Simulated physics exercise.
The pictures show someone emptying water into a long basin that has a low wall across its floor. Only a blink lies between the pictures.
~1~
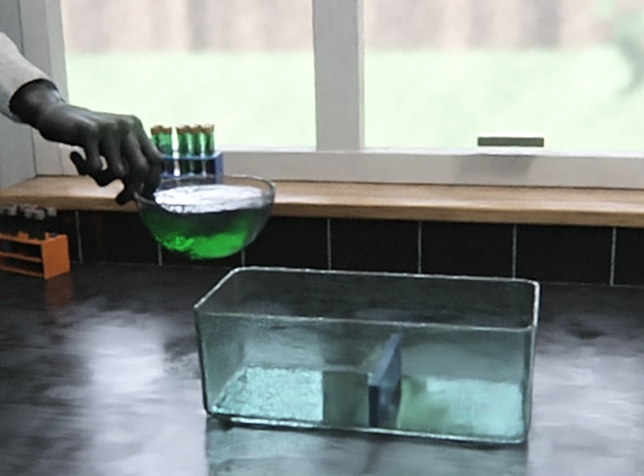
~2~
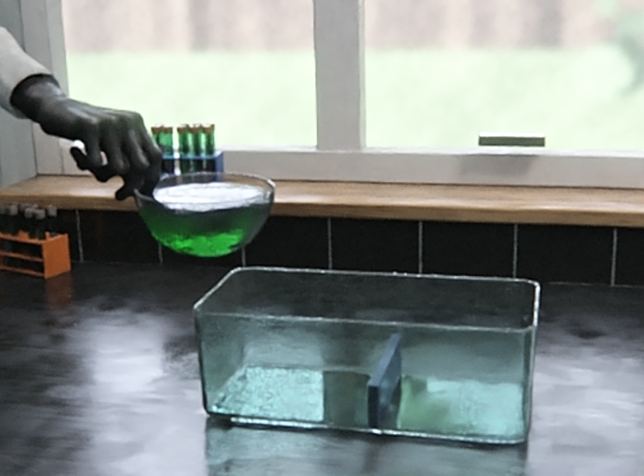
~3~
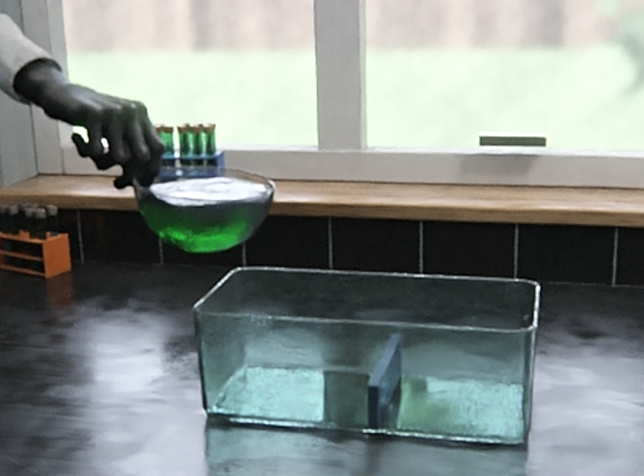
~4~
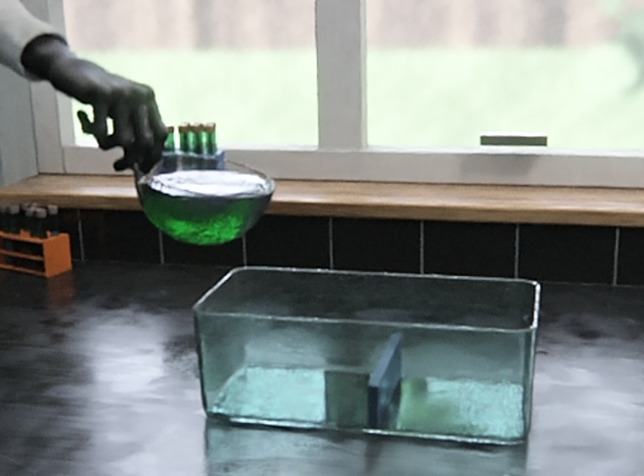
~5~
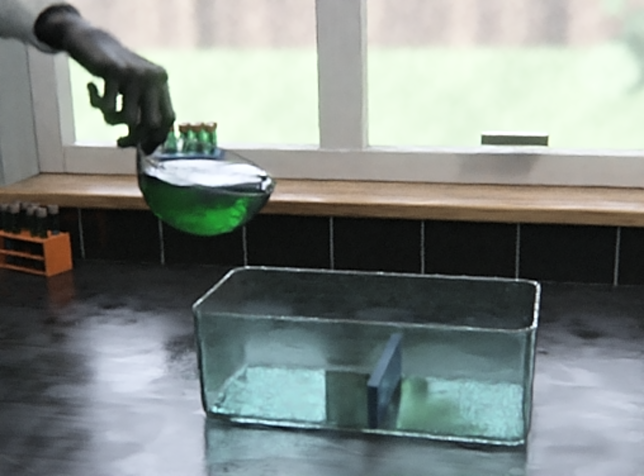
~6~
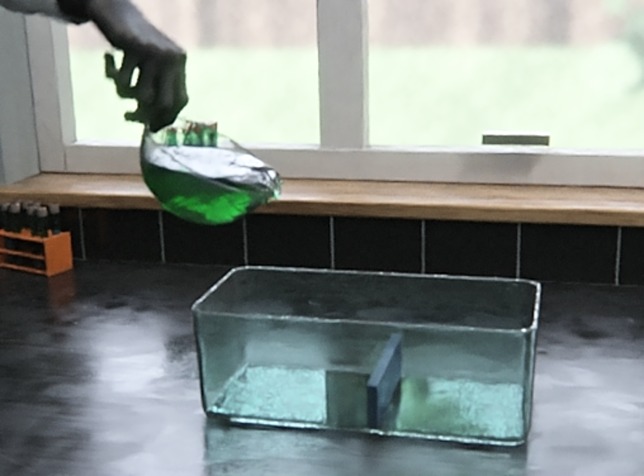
Glass bowl of green liquid tilting rightward in a dark hand, its lower edge dipping above a clear basin with a low divider.
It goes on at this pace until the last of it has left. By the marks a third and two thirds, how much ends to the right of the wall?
In the end between a third and two thirds is right of the wall.
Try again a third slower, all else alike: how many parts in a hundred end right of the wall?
Near 35 %.
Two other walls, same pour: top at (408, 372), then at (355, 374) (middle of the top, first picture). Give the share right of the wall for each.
The first gives 20 %, the second 70 %.
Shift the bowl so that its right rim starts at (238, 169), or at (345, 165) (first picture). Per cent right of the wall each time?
The first gives 5 %, the second 75 %.
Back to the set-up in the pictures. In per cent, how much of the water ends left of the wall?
Roughly 50 in a hundred.
A moment on, the bowl is tipped on its side and 26 per cent is still to pour, 15 is left of the wall and 0 right of it.
Next, the bowl is tipped on its side and 0 per cent is still to pour, 40 is left of the wall and 51 right of it.
Then the bowl is tipped on its side and 0 per cent is still to pour, 47 is left of the wall and 46 right of it.
Later the bowl is tipped on its side and 0 per cent is still to pour, 51 is left of the wall and 47 right of it.
Finally, 52 per cent lies left of the wall, 46 right of it and 2 outside.
